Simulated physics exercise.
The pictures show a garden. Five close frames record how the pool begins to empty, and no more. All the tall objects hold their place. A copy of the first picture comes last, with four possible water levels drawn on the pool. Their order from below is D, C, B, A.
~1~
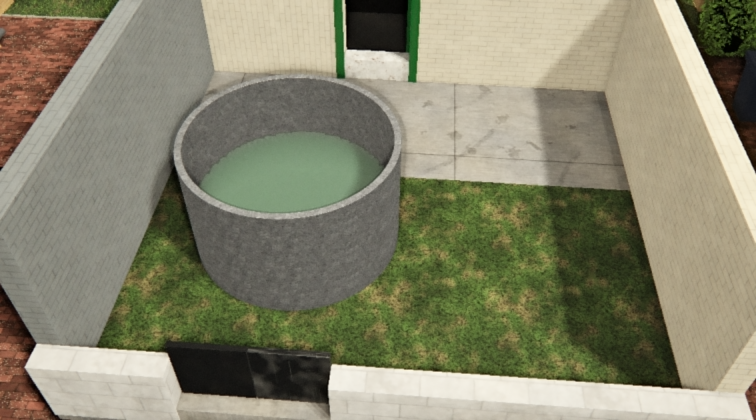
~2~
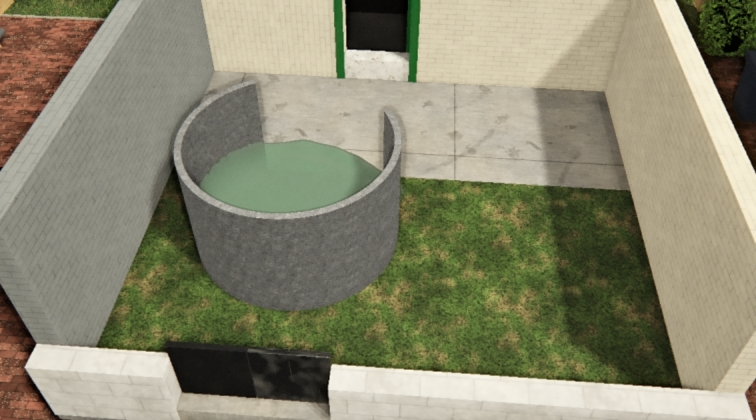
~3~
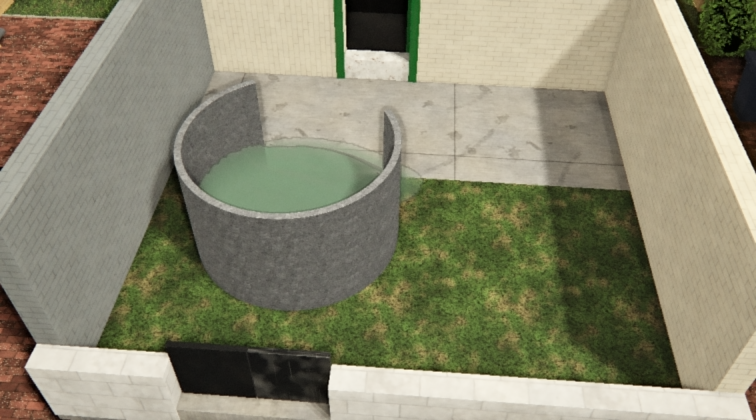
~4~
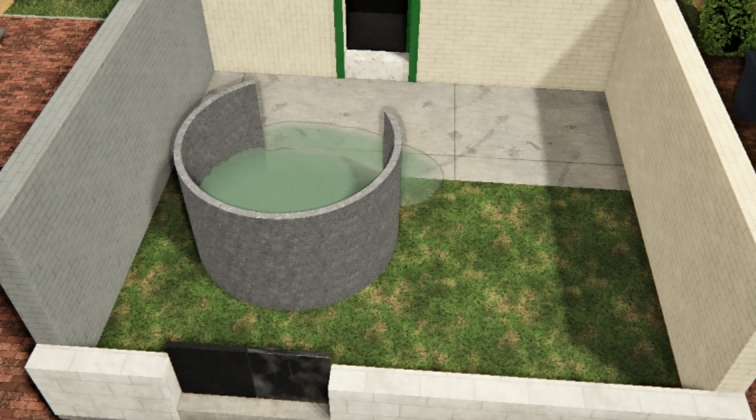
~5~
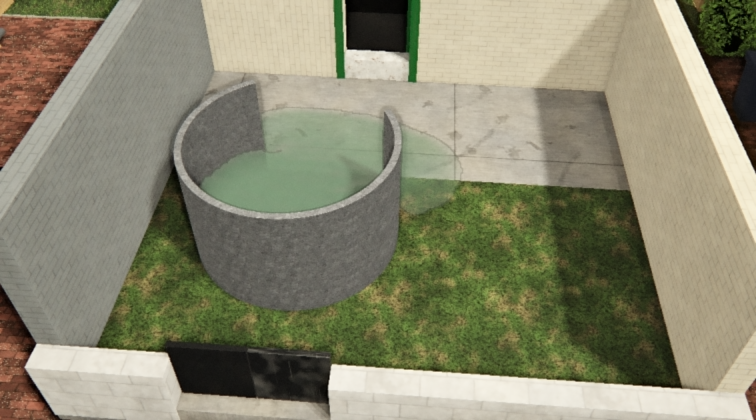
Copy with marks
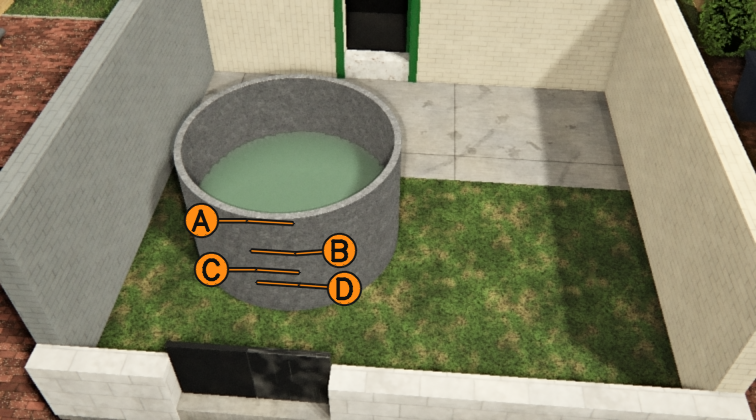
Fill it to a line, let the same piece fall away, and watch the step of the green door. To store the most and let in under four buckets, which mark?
The limit is C.
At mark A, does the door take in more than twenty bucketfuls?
Yes, clearly.
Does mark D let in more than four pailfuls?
No.
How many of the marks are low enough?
Two.
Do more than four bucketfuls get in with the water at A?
Yes.
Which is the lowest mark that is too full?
That is mark B.
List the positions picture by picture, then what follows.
Water in the pool at rest, its middle at (295, 192); foot of the green doorway at (377, 79); shut gate at (250, 356).
Water covers 2 % of the ground, its front hidden from here.
Water covers 5 % of the ground, its front hidden from here.
Water covers 9 % of the ground and shows as far out as (418, 194).
Water covers 14 % of the ground and shows as far out as (454, 167).
On the marked copy, A at (269, 222); B at (273, 252); C at (276, 271); D at (278, 283); from the bottom up D, C, B, A.
With A, dozens of bucketfuls pour in.
With B, about 9 bucketfuls get in.
With C, a splash gets over, under a bucket.
With D, nothing gets over.
